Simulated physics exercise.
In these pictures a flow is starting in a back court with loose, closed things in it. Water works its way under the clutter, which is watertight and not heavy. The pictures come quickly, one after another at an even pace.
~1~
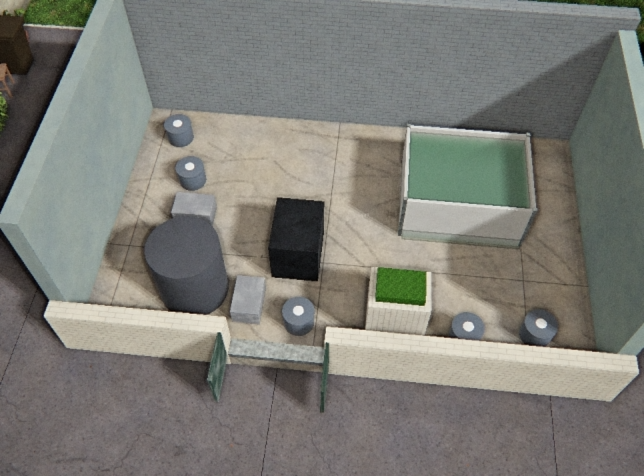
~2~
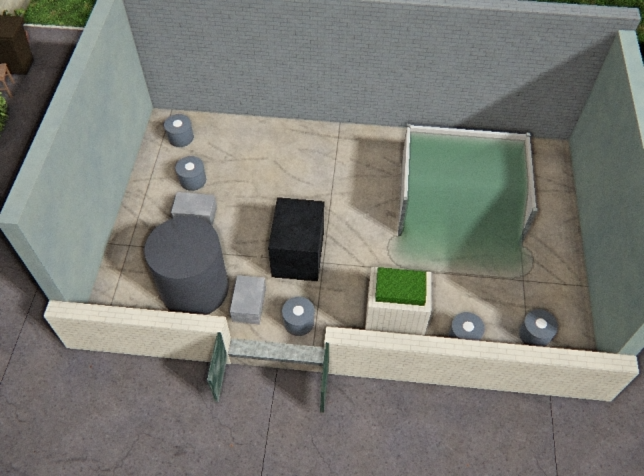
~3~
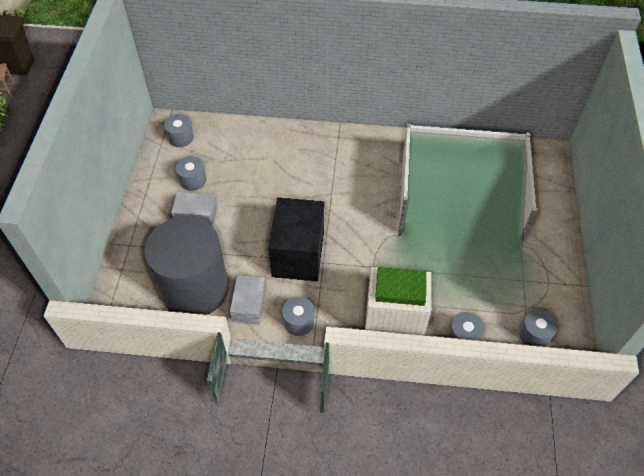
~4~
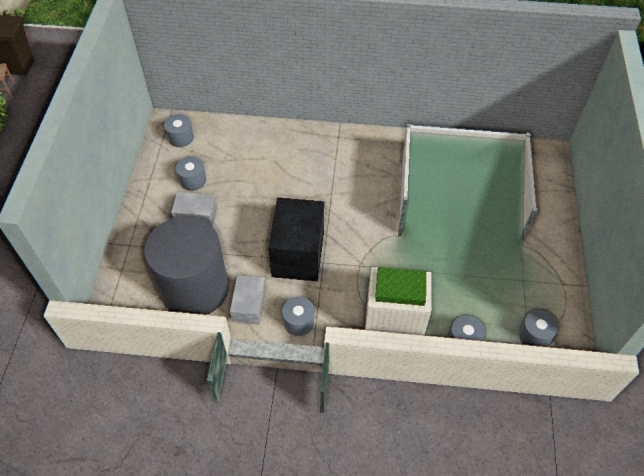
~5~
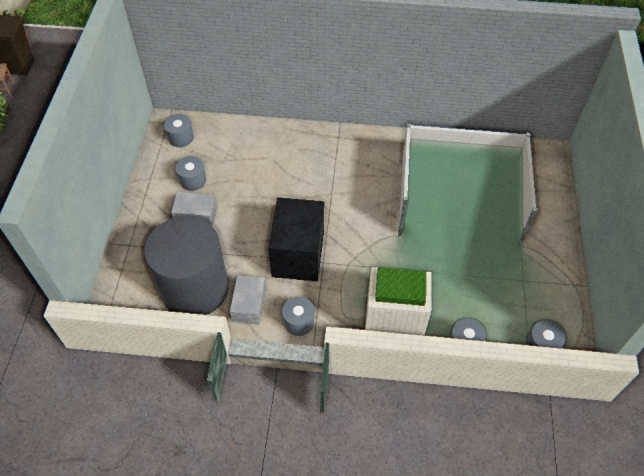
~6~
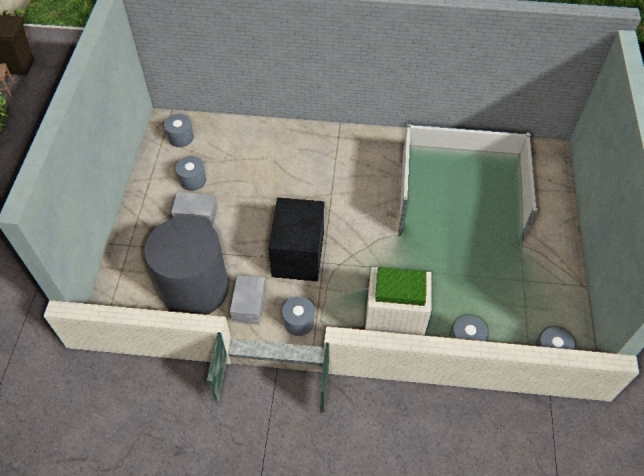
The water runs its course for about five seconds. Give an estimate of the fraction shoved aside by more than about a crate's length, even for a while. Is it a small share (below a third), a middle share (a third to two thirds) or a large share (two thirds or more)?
A middle share, a third to two thirds.
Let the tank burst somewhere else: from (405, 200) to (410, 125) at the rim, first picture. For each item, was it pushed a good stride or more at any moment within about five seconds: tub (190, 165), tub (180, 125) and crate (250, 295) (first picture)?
Travels that far, travels that far, travels that far.
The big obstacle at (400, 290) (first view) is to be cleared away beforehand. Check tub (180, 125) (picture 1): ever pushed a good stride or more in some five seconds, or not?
For that one: Never so far.
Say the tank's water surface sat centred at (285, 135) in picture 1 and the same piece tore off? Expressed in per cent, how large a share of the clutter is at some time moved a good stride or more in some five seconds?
About 90 %.
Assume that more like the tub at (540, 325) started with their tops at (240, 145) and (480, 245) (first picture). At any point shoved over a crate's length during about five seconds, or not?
Result by item: Stays where it is / gets dislodged.
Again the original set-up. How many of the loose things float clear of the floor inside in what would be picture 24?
I count 3.
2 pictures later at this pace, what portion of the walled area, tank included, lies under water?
My guess is around 30 per cent.
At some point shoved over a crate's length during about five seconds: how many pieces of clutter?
The figure is 3.
A moment on, 1 of 7 are well off their spots; 2 afloat.
Next, 3 of 7 are well off their spots; 3 afloat.
Later, 3 of 7 are well off their spots; 3 afloat.
In the end, 3 of 7 are well off their spots, and 3 have been at some point; 3 afloat.
